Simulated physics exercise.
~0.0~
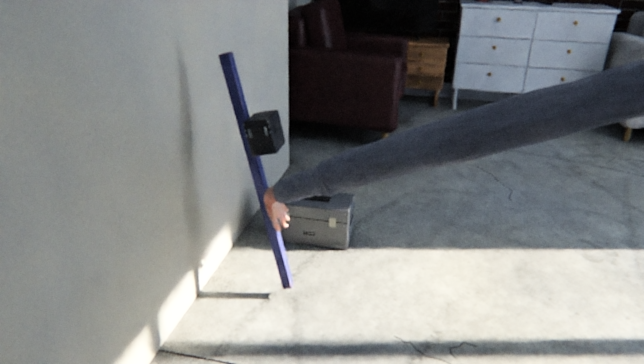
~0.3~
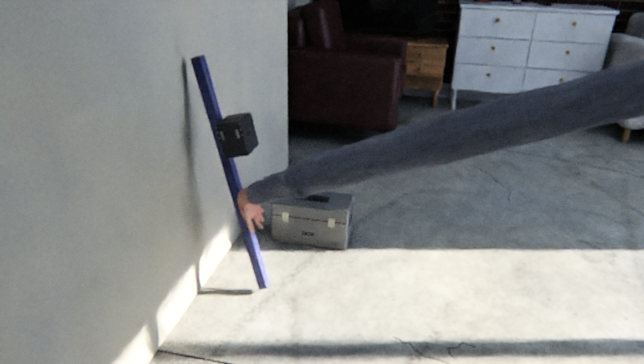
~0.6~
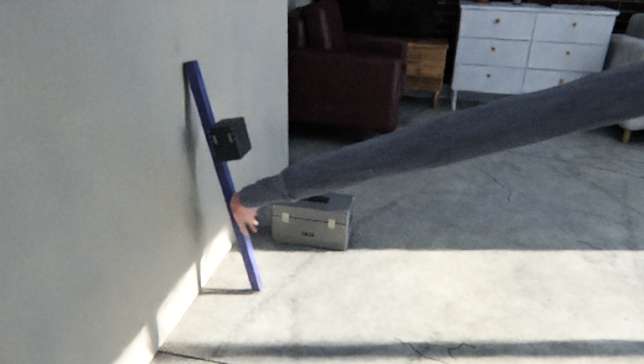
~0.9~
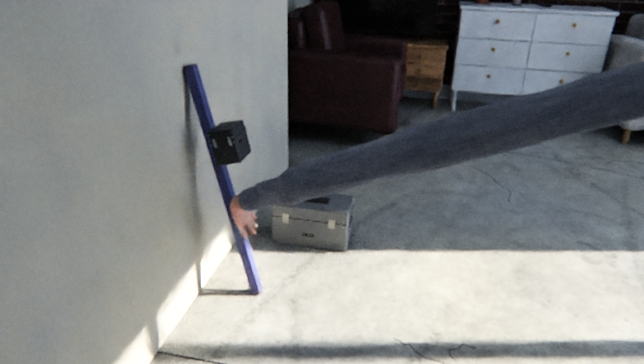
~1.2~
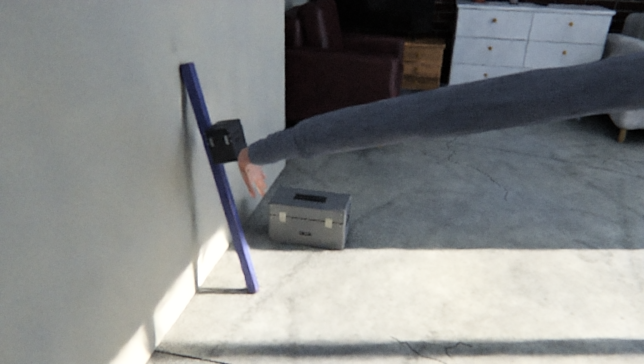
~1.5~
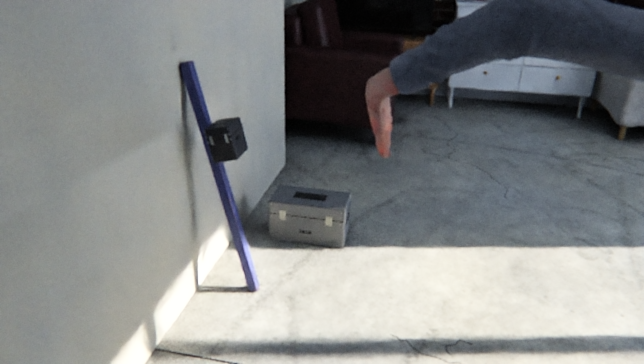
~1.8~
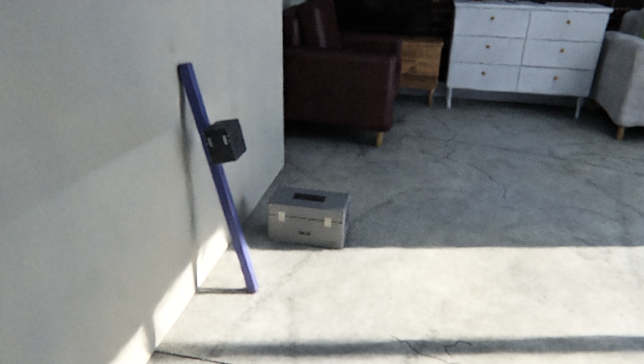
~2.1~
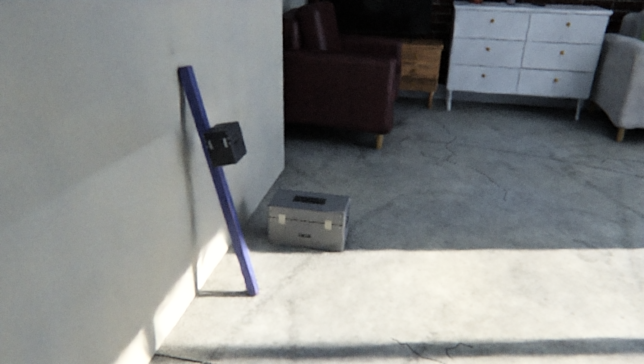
A hand in a grey sleeve moved a blue pole with a small black box on it left to lean against a pale wall, near a grey toolbox, then let go and drew away, and the pole stayed leaning there.
